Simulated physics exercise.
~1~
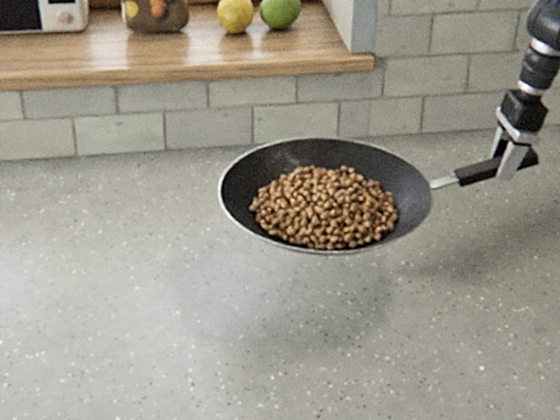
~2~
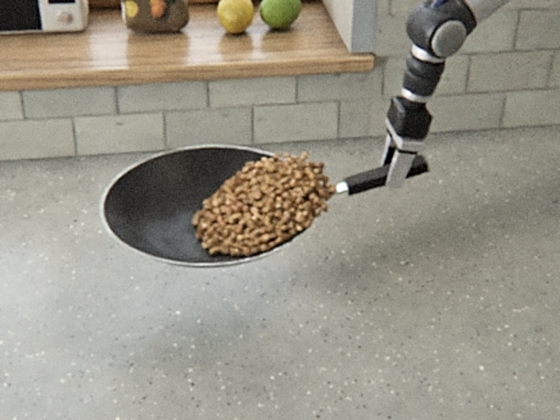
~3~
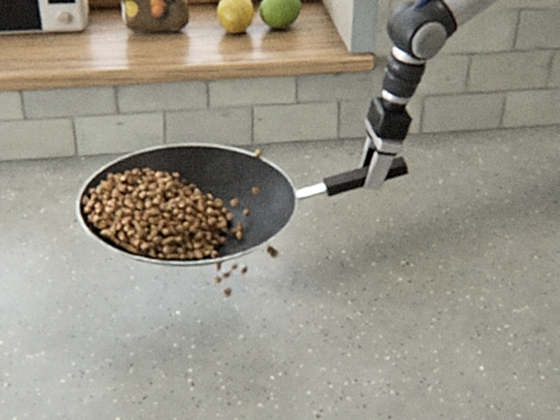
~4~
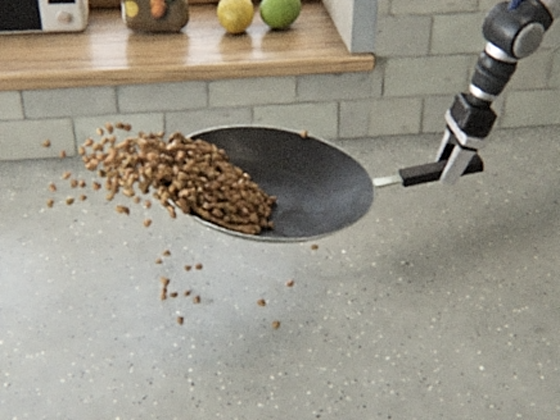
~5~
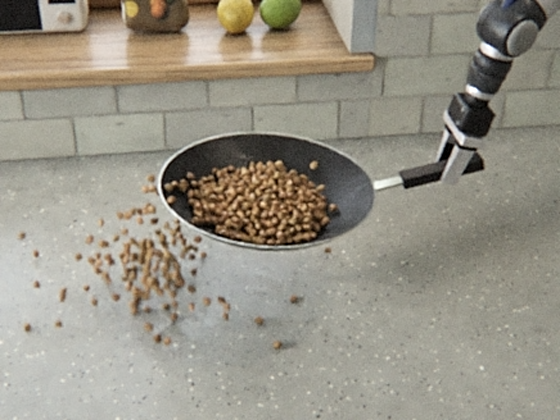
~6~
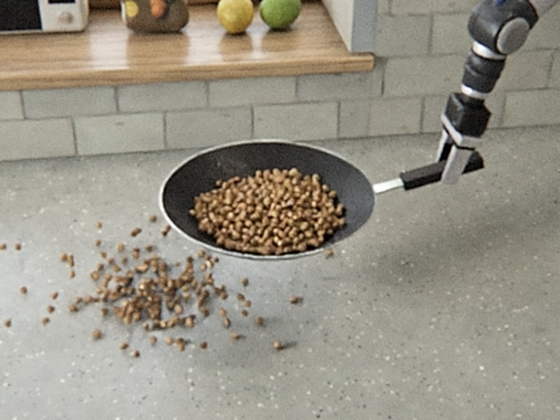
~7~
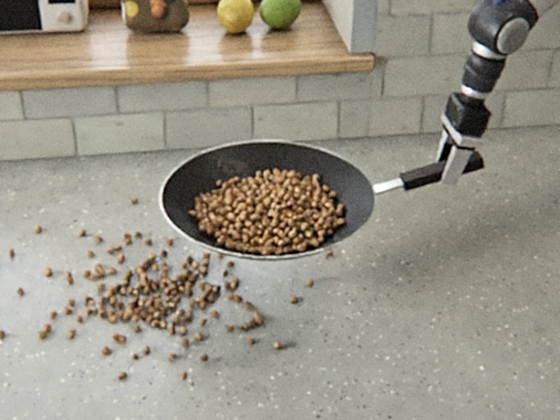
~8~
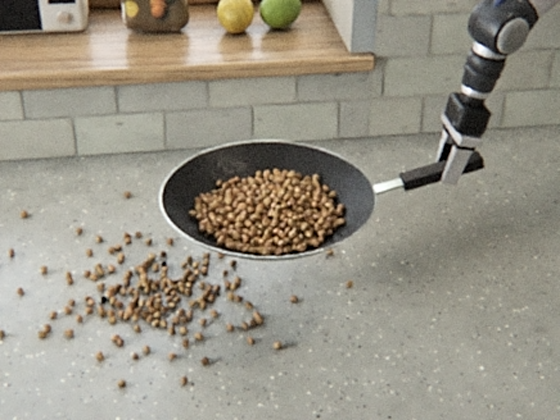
Brown beans spill from a wok onto the counter as a robot arm jerks it left, then right.
